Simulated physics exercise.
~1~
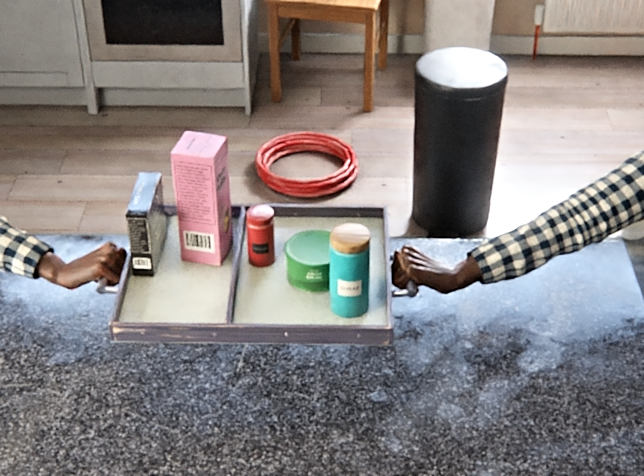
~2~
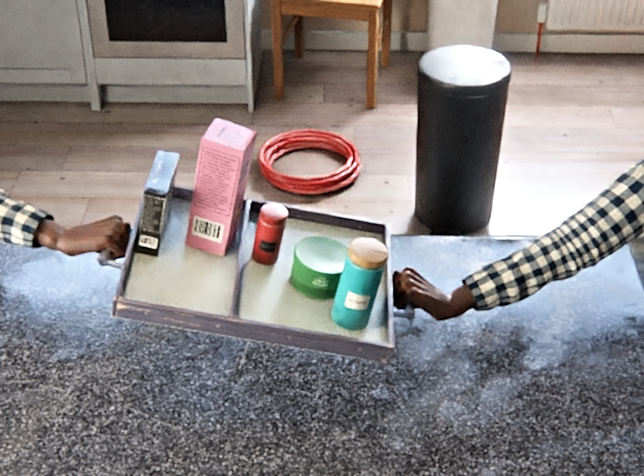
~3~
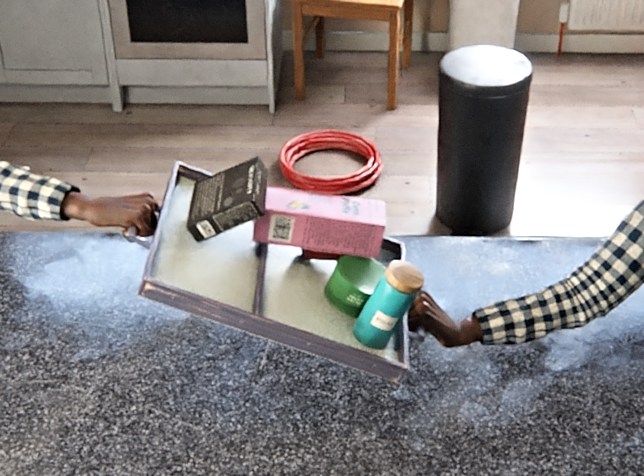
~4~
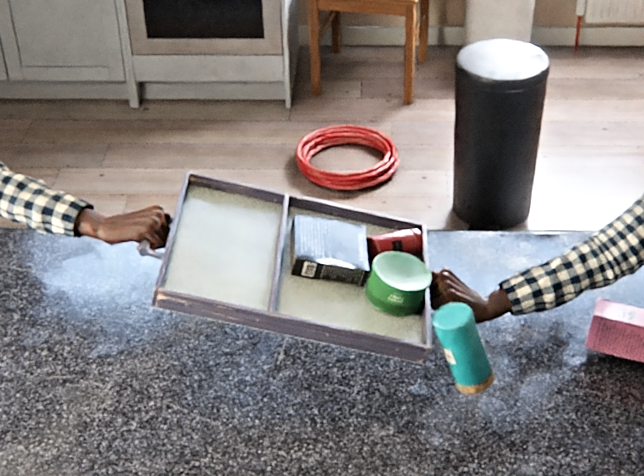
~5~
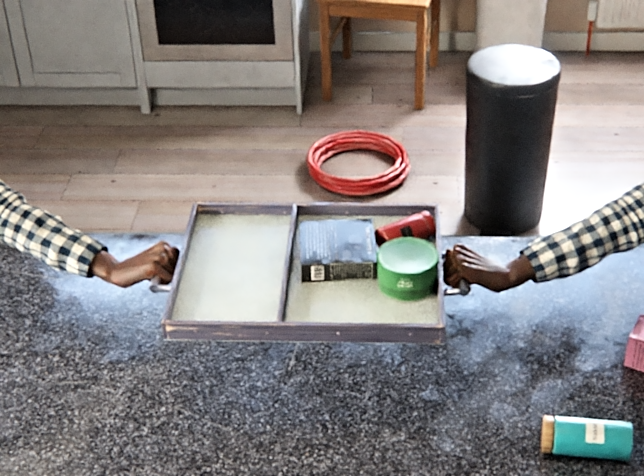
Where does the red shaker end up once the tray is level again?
It stays on the tray but gets shifted to the right, ending on its side near the back right corner, behind the green tub.
